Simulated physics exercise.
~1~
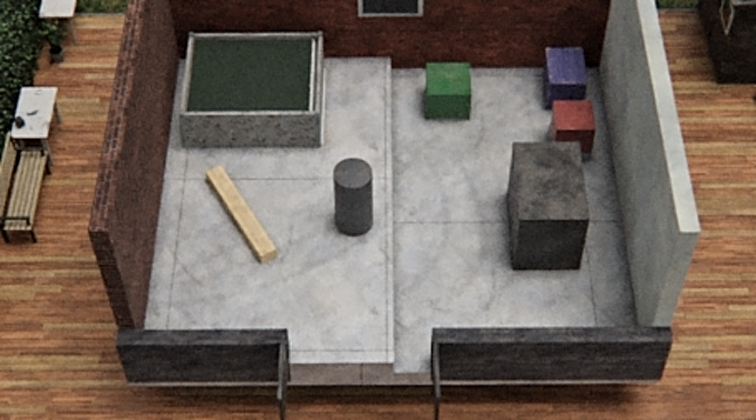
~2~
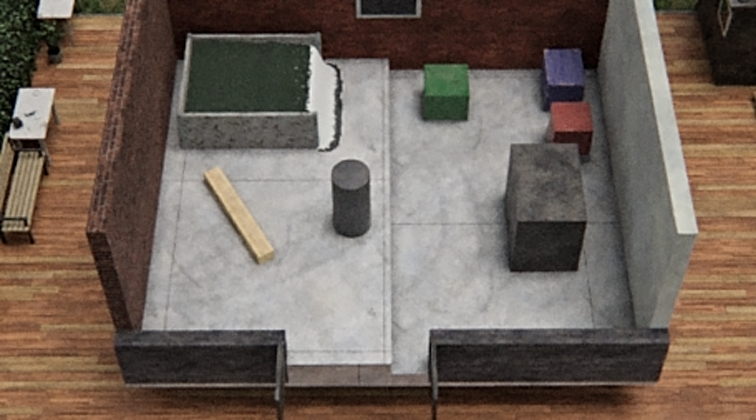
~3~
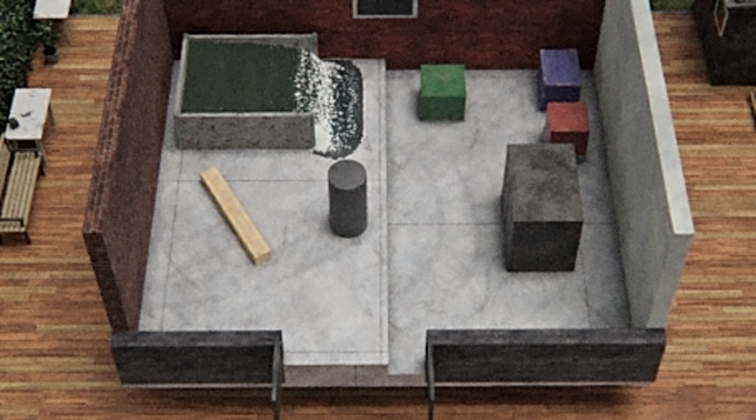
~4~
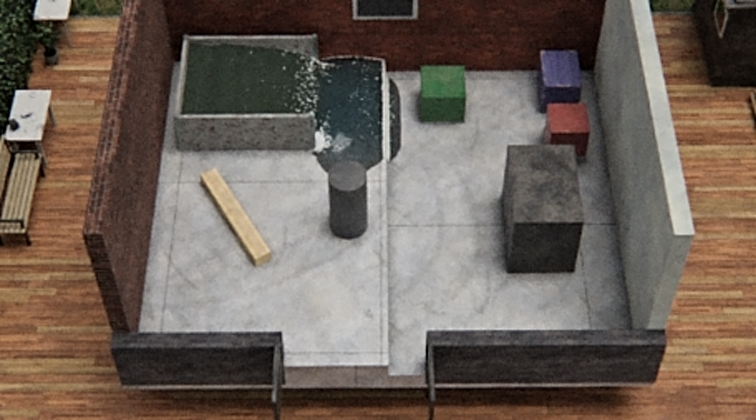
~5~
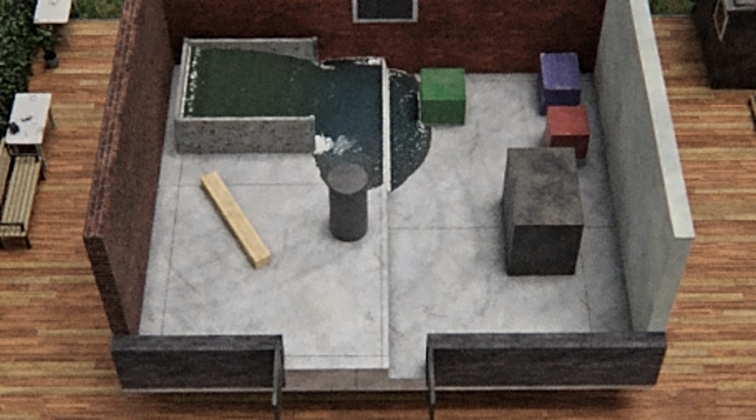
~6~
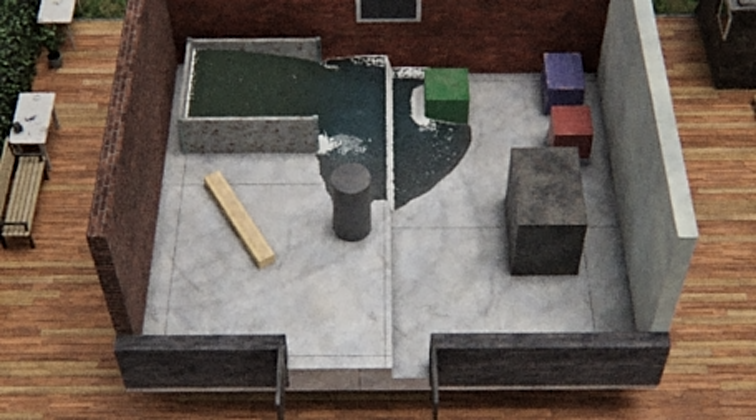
Dark water pours from the tank's open right side and spreads rightward around the green crate.
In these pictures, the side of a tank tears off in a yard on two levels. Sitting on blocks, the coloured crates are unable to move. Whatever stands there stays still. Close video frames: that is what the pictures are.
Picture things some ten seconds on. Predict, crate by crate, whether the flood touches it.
My prediction: The green crate is touched; the red crate is touched; the blue crate is touched.
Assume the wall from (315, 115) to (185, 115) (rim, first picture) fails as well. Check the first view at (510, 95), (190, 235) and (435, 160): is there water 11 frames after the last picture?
Okay, the first is left untouched, the next is waterlogged, and the last is left untouched.
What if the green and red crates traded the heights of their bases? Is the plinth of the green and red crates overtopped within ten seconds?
Green crate: Flooded; red crate: Flooded.
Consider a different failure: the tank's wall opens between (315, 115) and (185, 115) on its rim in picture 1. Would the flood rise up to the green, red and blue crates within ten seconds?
Result: Green crate is swamped; red crate is not reached; blue crate is swamped.
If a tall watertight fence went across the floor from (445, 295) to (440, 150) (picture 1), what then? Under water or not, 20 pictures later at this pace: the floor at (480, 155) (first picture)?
My call: Soaked.
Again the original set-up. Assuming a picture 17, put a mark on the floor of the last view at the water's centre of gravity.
I'd point to (391, 132).
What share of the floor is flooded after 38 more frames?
The answer is around 60 per cent.
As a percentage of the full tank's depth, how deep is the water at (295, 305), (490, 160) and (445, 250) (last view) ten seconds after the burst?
Going place by place: 0 %, 14 % and 14 %.
A moment on, water covers 35 % of the floor; the green crate water round its plinth, the red crate water round its plinth, the blue crate water round its plinth.
Next, water covers 45 % of the floor; the green crate water round its plinth, the red crate water round its plinth, the blue crate water round its plinth.
Then, water covers 55 % of the floor; the green crate water round its plinth, the red crate water round its plinth, the blue crate water round its plinth.
Later, water covers 60 % of the floor; the green crate water round its plinth, the red crate water round its plinth, the blue crate water round its plinth.
In the end, water covers 60 % of the floor; the green crate was topped, the red crate was topped, the blue crate was topped.
